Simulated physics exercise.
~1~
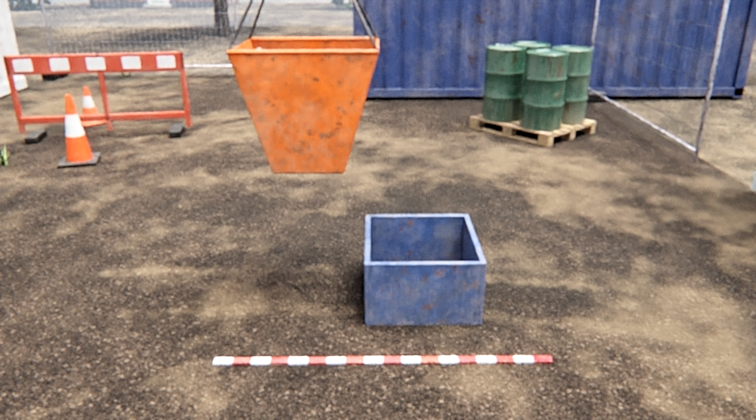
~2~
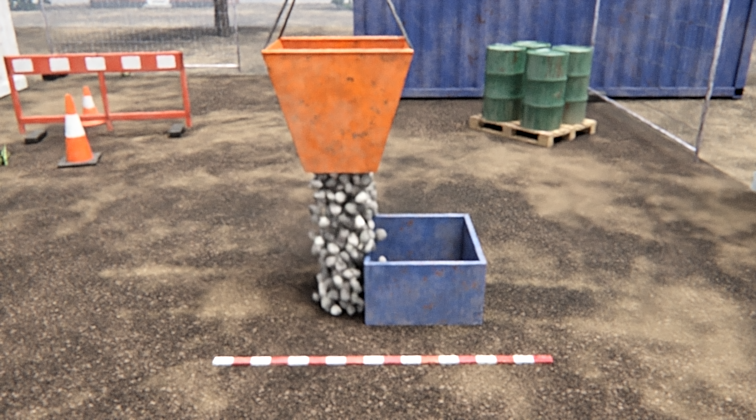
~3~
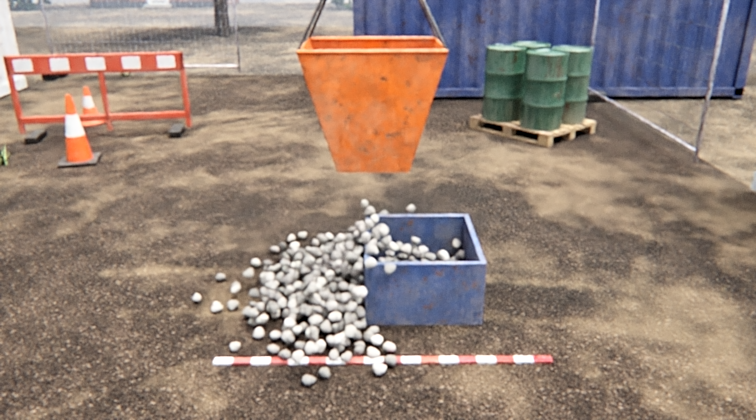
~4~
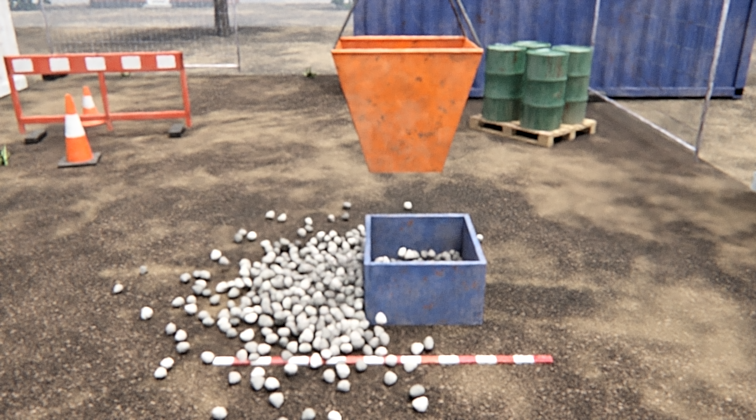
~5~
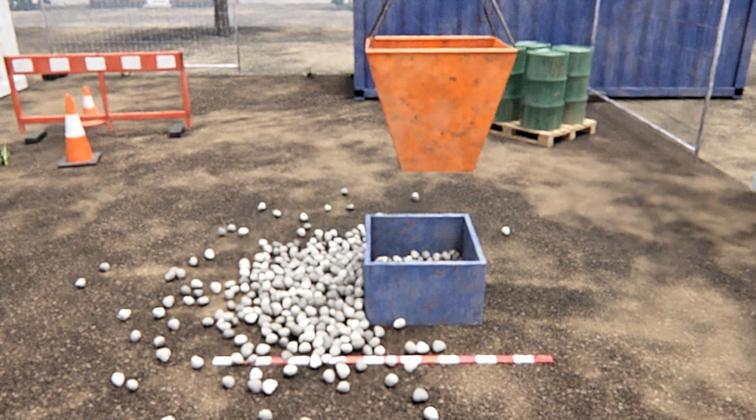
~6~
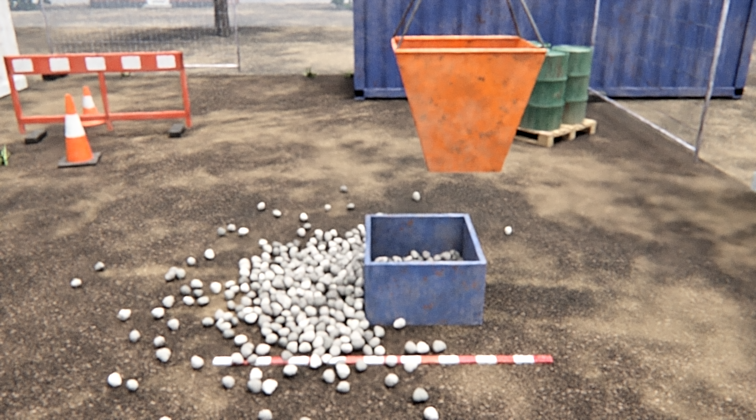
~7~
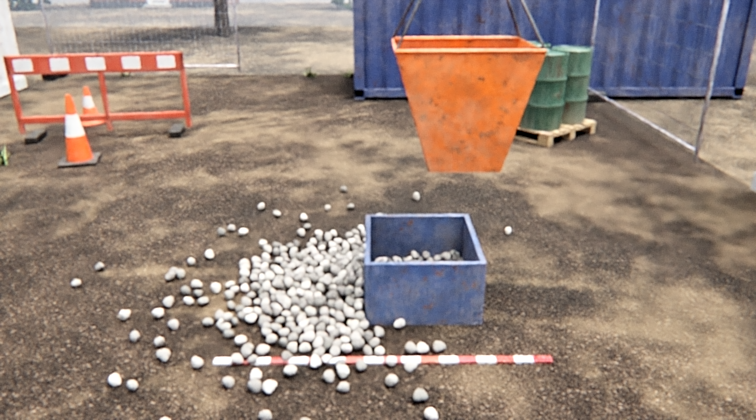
An orange skip moving right drops grey stones, mostly left of the blue bin, then stops.
